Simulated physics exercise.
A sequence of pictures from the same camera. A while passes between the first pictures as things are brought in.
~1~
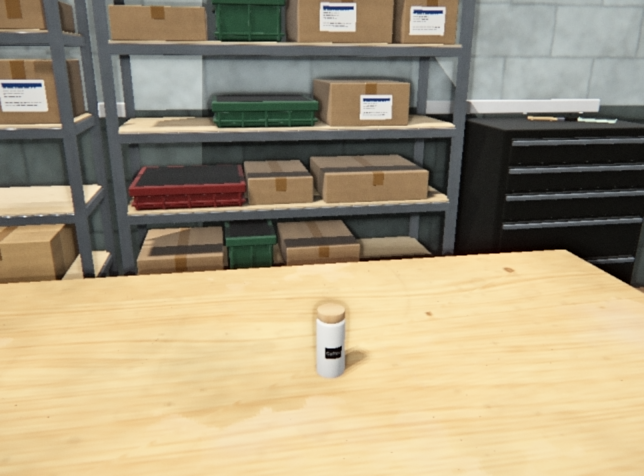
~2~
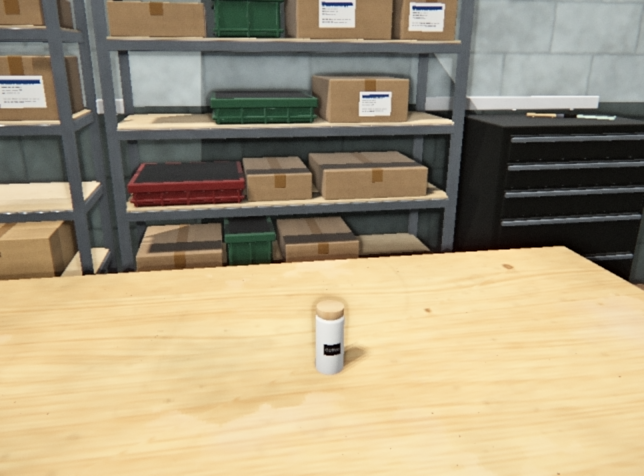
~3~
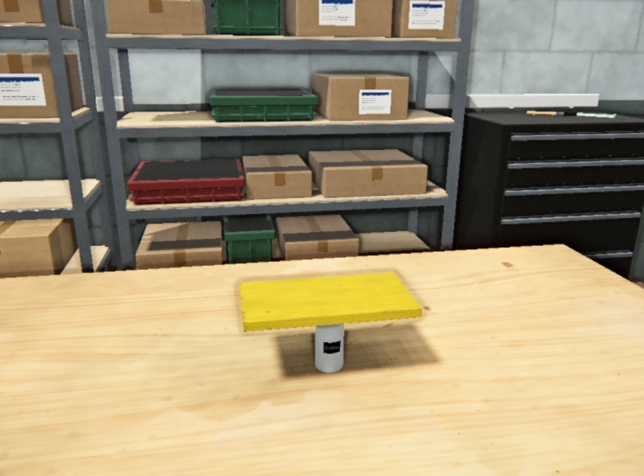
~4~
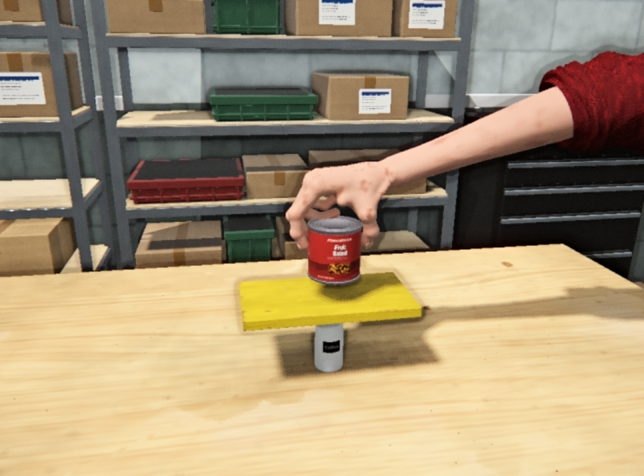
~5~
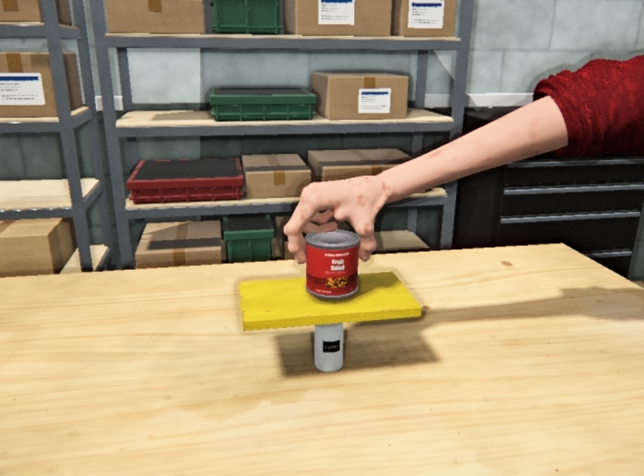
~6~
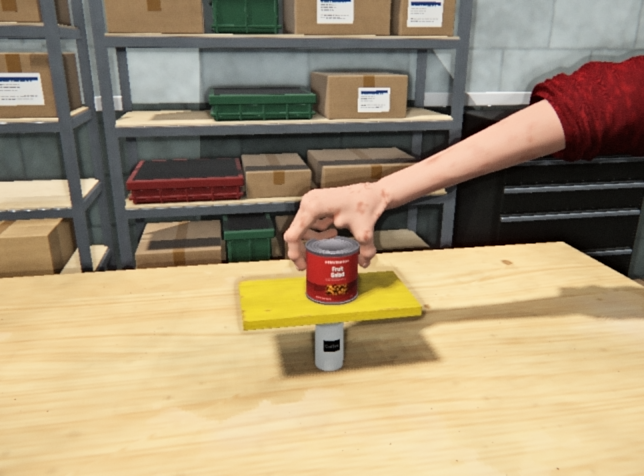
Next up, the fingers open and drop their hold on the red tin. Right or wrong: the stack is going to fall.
Wrong, it stays up.
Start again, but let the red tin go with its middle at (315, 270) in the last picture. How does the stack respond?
The stack then stays standing.
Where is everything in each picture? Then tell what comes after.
The last thing is not in view yet, in the first picture.
The last thing is not in view yet, in the second picture.
The last thing is not in view yet; yellow board (326, 299), in the third picture.
Coming down; red tin (335, 249); yellow board (326, 299), in the fourth picture.
Coming down; red tin (332, 263); yellow board (326, 298), in the fifth picture.
In place under the hand; red tin (332, 270); yellow board (326, 298), in the sixth picture.
Then, 0.40 s later than the last frame, all is still.
Then, 1.10 s later than the last frame, red tin resting near (332, 271).
When it is over, all 3 as before. End places, in pixels of the last picture, red tin near (332, 271). The stack keeps its balance.
